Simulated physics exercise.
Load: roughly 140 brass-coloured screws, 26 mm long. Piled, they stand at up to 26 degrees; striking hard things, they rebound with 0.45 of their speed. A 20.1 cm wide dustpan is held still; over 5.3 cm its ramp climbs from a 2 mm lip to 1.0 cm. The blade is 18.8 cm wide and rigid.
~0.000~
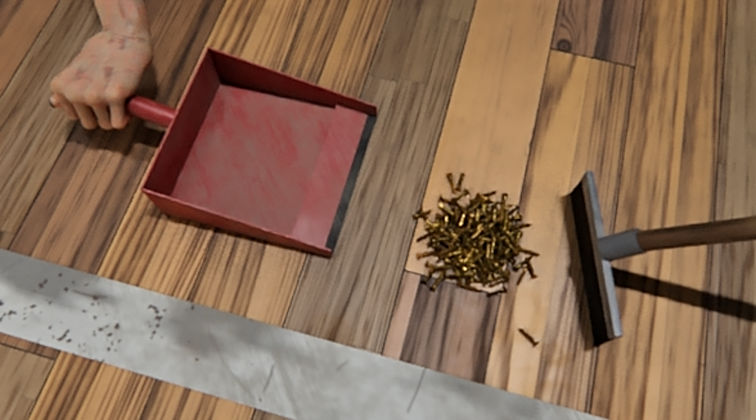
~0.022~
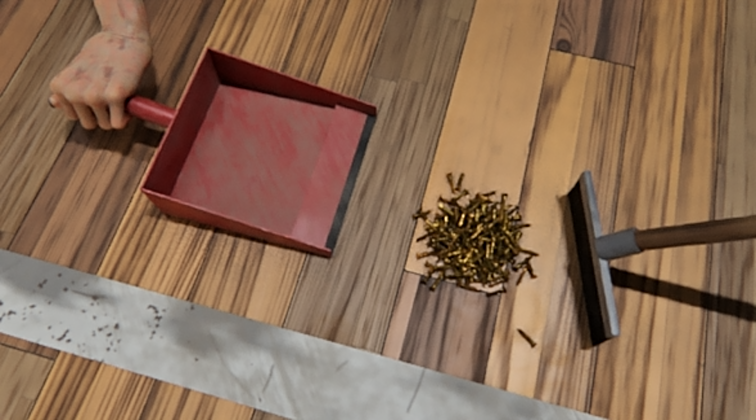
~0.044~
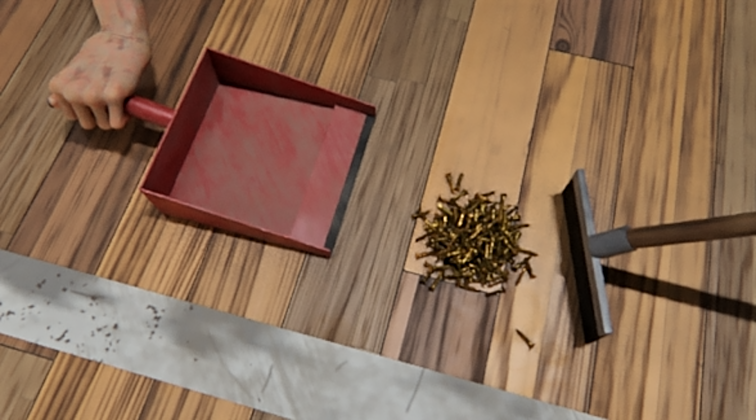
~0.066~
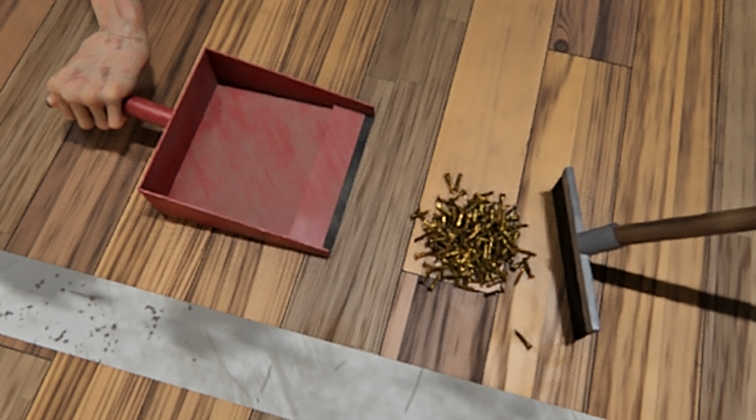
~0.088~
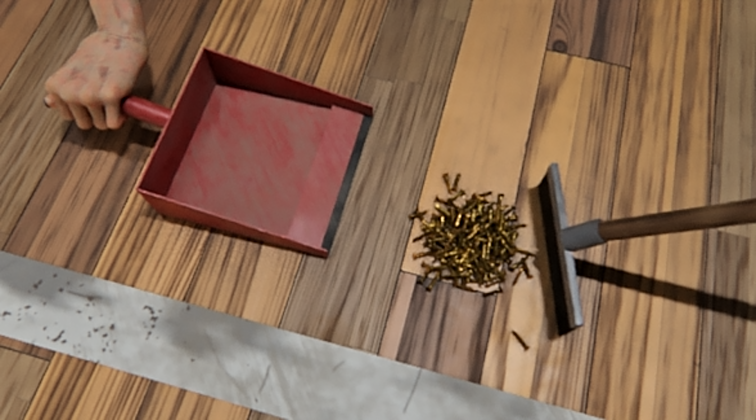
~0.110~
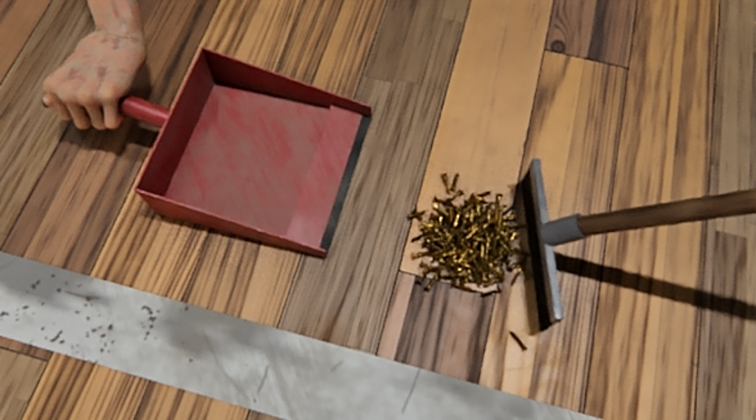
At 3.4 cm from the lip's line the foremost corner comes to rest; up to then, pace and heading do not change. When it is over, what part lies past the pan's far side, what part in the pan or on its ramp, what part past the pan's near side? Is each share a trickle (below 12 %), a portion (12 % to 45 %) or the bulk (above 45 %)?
In the end far side: A slim portion; pan: A middling portion; near side: A middling portion.
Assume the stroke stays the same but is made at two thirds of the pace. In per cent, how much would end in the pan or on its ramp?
About 10 per cent.
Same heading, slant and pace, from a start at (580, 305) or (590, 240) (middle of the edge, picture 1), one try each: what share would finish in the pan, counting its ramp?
Estimates: 30 percent and 20 percent.
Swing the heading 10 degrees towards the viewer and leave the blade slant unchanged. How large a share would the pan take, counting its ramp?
30 %.
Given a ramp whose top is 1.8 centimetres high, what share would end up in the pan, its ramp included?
It would be near 20 per cent.
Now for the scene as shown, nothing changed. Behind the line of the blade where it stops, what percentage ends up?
Close to 0 percent.
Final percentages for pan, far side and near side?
Far: 0; pan: 20; near: 30 (percent).
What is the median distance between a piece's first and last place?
That distance is around 16 cm.
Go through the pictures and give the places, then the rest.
In the first picture, blade from (614, 334) to (587, 178), moved 0.0 cm, 0 of the pieces shifted so far; middle of the pieces at (475, 246); pan at (259, 159).
In the second picture, blade from (612, 334) to (585, 178), moved 0.2 cm, 0 of the pieces shifted so far; middle of the pieces at (475, 246).
In the third picture, blade from (604, 332) to (578, 176), moved 0.9 cm, 0 of the pieces shifted so far; middle of the pieces at (474, 246).
In the fourth picture, blade from (592, 328) to (567, 174), moved 2.0 cm, 1 of the pieces shifted so far; middle of the pieces at (473, 246).
In the fifth picture, blade from (576, 324) to (552, 170), moved 3.6 cm, 1 of the pieces shifted so far; middle of the pieces at (471, 246).
In the sixth picture, blade from (556, 318) to (534, 166), moved 5.5 cm, 2 of the pieces shifted so far; middle of the pieces at (470, 246); pan at (253, 159). The blade's pace is about 0.92 m/s, heading 3 degrees away from the viewer's side.
After 0.22 s, middle of the blade 14 cm from the lip; 0 % over the lip, far side 0 %, near side 10 %.
After 0.29 s, middle of the blade 8 cm from the lip; 0 % over the lip, far side 0 %, near side 15 %.
After 0.50 s, middle of the blade 6 cm from the lip; 25 % over the lip, far side 0 %, near side 30 %.
In the end, at 1.5 s, far side 0 %, pan 20 %, near side 30 %, in front of the lip or behind the blade 50 %.
